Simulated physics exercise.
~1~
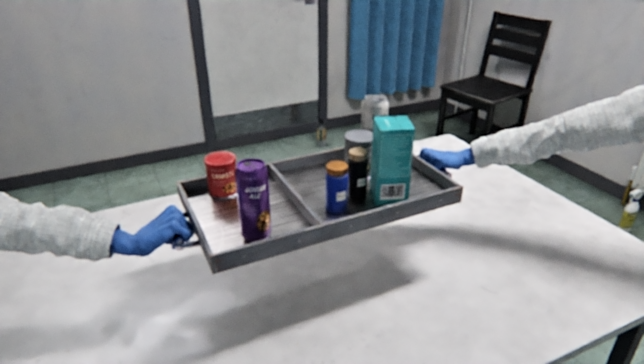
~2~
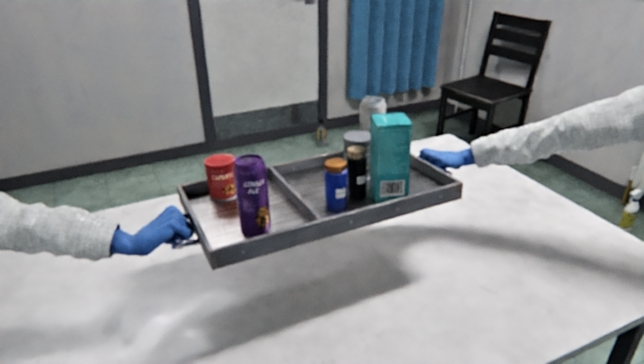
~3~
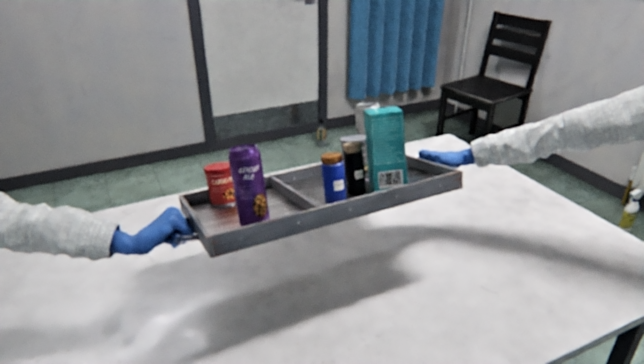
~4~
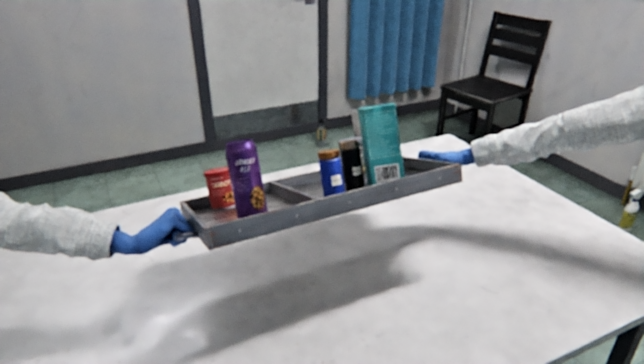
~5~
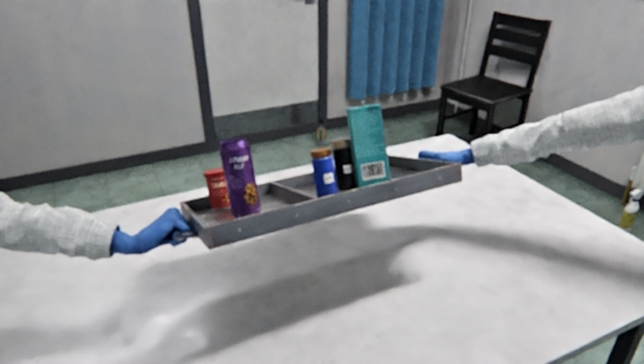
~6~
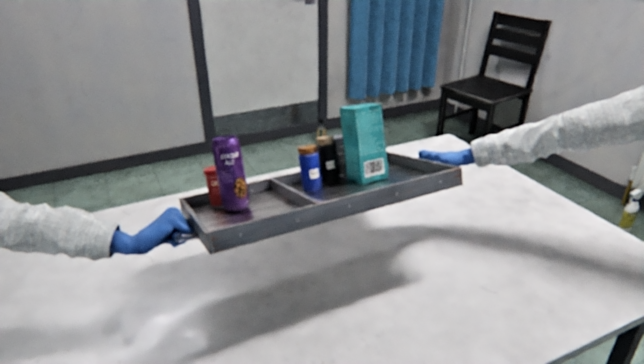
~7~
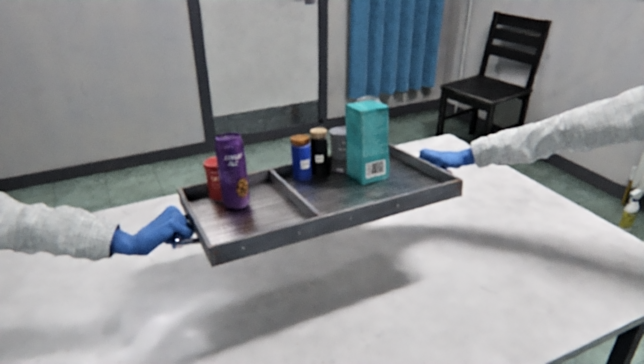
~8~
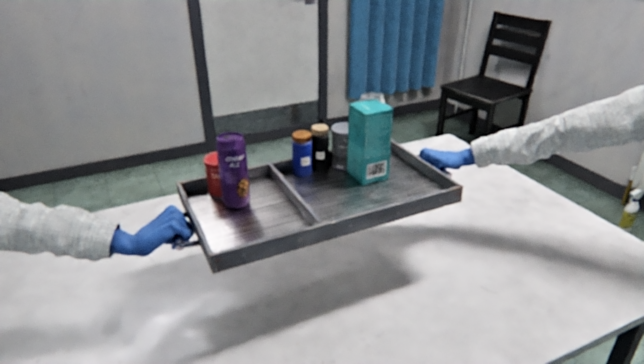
Gloved hands tipping a divided tray away and levelling it again, the cans, shakers and turquoise carton sliding back but staying upright.
